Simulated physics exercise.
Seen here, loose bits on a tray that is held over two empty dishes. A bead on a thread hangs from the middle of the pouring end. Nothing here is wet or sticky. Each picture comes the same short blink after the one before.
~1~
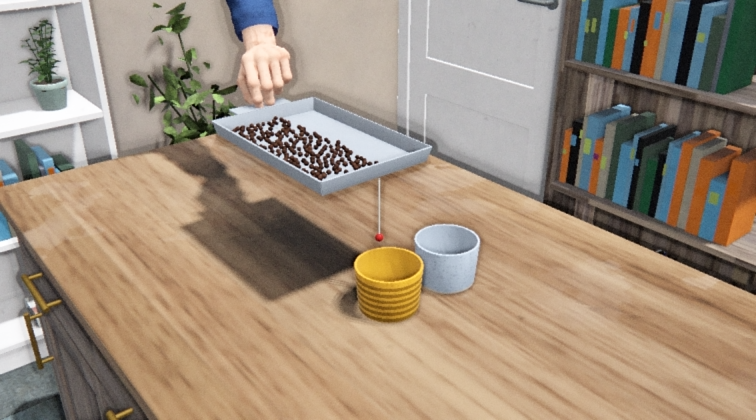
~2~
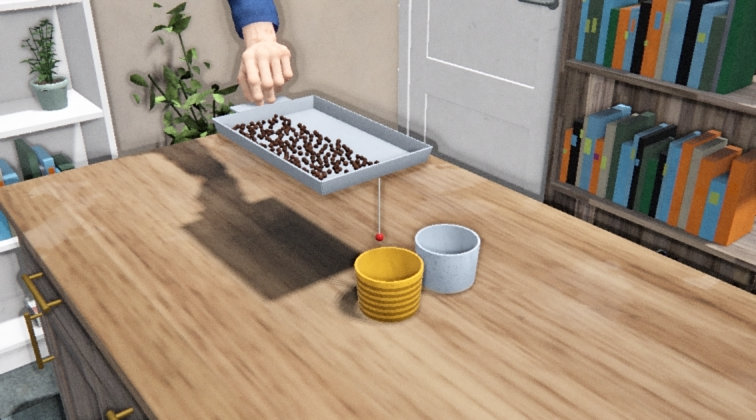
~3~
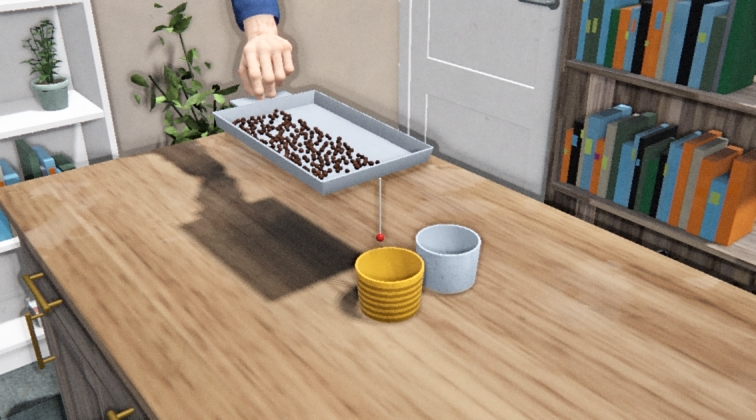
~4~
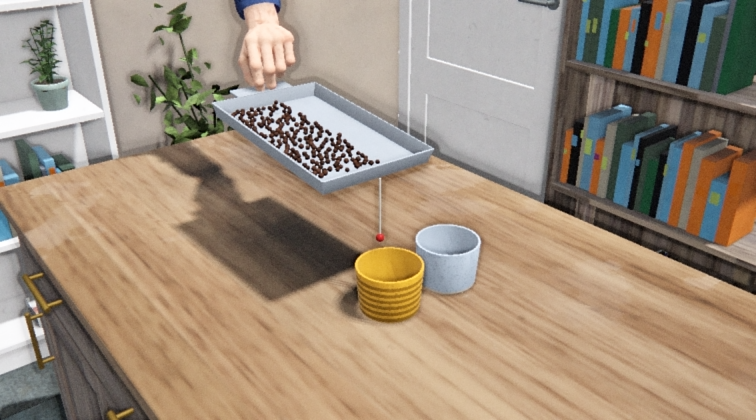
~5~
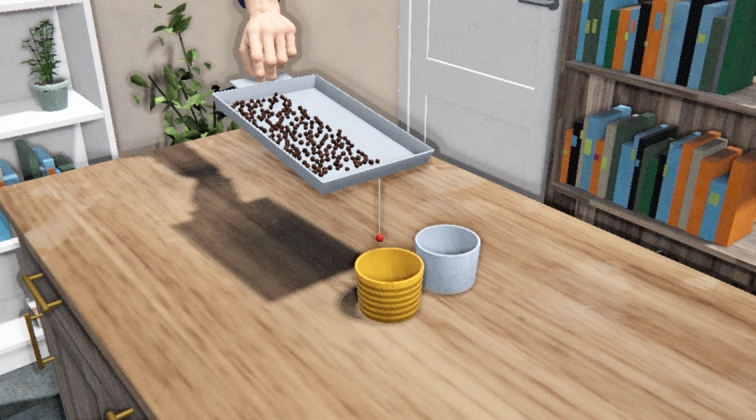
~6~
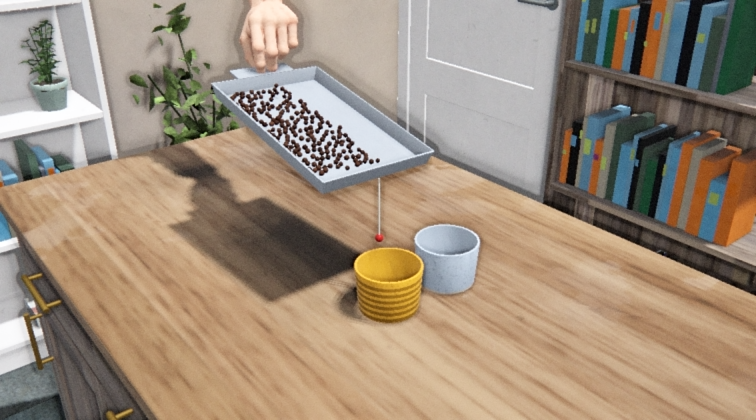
A hand gradually tilting a grey tray of small dark berries above a yellow dish and a pale dish on a wooden table.
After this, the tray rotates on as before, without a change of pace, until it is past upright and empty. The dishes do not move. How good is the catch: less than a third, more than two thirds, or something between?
Caught overall: Over two thirds.
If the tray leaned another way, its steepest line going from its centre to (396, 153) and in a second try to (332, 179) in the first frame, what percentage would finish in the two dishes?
About 30 and 10 per cent.
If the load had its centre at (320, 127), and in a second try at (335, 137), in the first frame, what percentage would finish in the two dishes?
Roughly 80 per cent, and 80 per cent.
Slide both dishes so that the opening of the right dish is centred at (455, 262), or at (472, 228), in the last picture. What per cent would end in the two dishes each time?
In turn 30 and 60 in a hundred.
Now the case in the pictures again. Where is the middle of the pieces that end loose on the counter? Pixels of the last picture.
Around (444, 315).
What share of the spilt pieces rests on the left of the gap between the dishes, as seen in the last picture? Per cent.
It comes to 30 per cent or so.
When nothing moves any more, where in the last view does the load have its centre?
Roughly at (424, 288).
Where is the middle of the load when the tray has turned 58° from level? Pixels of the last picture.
Close to (380, 162).
Soon, tray tipped steeply; nearly all on the tray; a stray few in the left dish; a stray few in the right dish; a stray few outside both; a stray few in the air.
A while on, tray tipped right over; about half on the tray; a small part in the left dish; a small part in the right dish; a stray few outside both; about a third in the air.
Towards the end, tray tipped past a quarter turn; about a third in the left dish; about half in the right dish; about a quarter outside both.
Finally, tray tipped past a quarter turn; about a third in the left dish; about half in the right dish; about a quarter outside both.
